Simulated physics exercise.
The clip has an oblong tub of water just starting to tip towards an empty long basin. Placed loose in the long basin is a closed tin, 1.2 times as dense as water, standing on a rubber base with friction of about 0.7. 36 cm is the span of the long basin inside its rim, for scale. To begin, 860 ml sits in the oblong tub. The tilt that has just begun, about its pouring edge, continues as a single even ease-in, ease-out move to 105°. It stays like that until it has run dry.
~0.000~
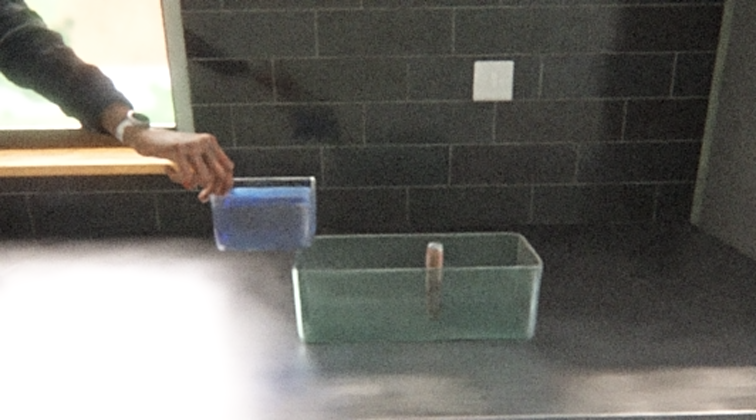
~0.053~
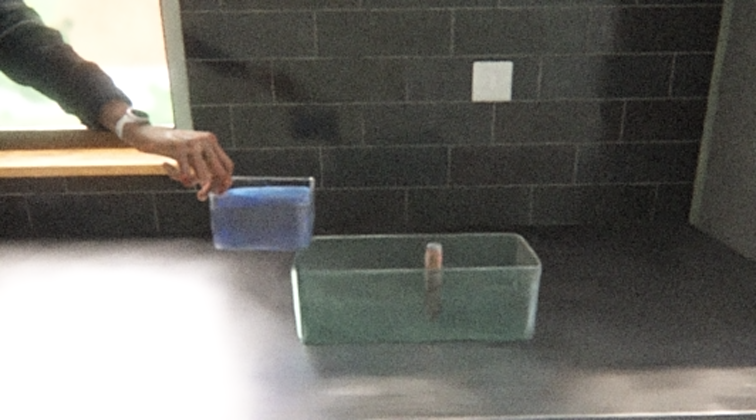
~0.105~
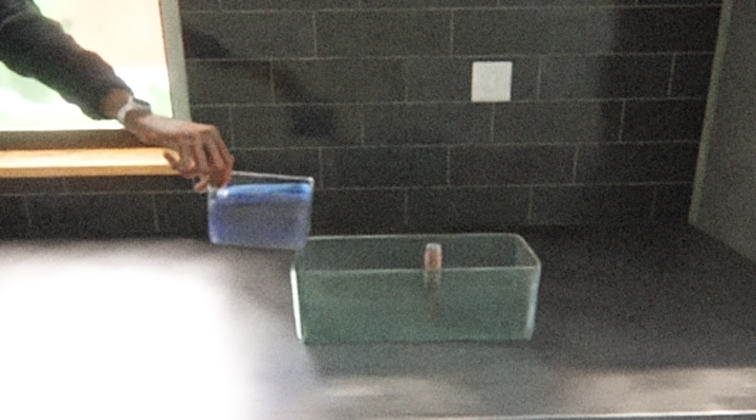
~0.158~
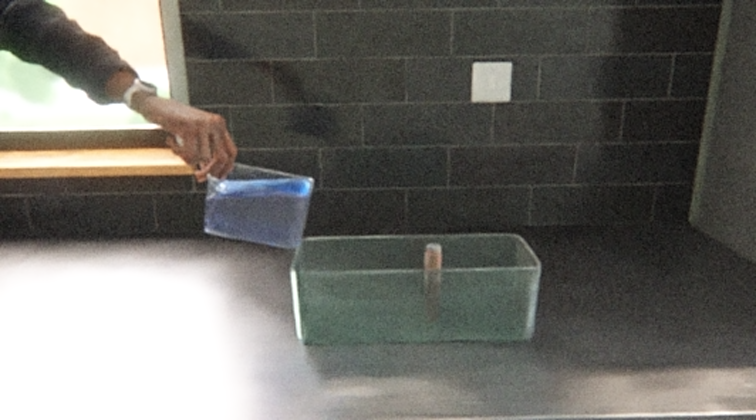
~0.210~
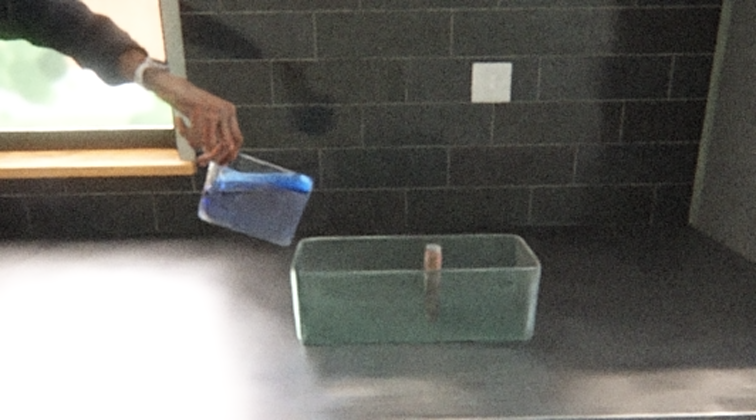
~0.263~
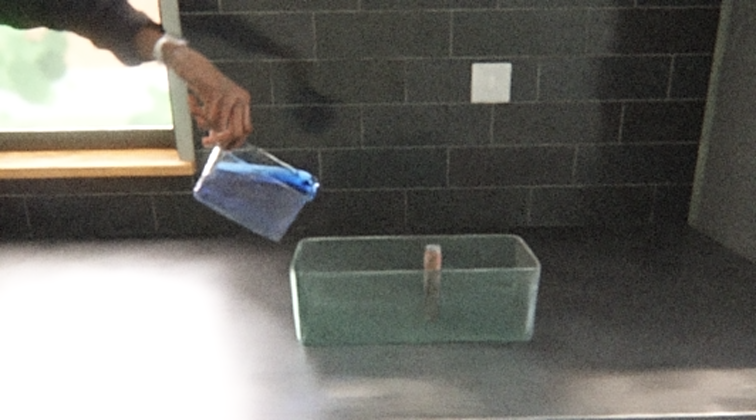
On a dark countertop against a black tiled wall, a hand held a clear tub of blue liquid beside a long glass basin with a small upright object inside, then steadily tilted the tub rightward.
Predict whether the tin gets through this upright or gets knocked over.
Knocked over.
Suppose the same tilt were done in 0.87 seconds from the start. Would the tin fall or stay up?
In that case the tin stays vertical.
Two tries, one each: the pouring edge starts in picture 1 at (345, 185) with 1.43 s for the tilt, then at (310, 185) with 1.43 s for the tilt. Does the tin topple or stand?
First it remains upright; then it remains upright.
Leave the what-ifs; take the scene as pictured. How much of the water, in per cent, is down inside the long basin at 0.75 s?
I'd put it at roughly 84 per cent.
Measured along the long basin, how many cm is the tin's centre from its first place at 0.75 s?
Near 1 cm.
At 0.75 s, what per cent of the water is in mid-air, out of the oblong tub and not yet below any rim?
It comes to some 12 percent of the total.
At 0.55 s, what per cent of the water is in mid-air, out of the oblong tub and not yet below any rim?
Roughly 44 percent.
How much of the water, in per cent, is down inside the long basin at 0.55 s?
Near 16 in a hundred.
After 0.55 s the tilt is 92° and 40 per cent is still to pour; the tin stands where it began.
After 0.75 s the tilt is 105° and 4 per cent is still to pour; the tin stands 1 cm from where it began.
After 0.97 s the tilt is 105° and 0 per cent is still to pour; the tin stands 1 cm from where it began.
After 1.21 s the tilt is 105° and 0 per cent is still to pour; the tin leans 48°.
In the end the tin lies on its side.
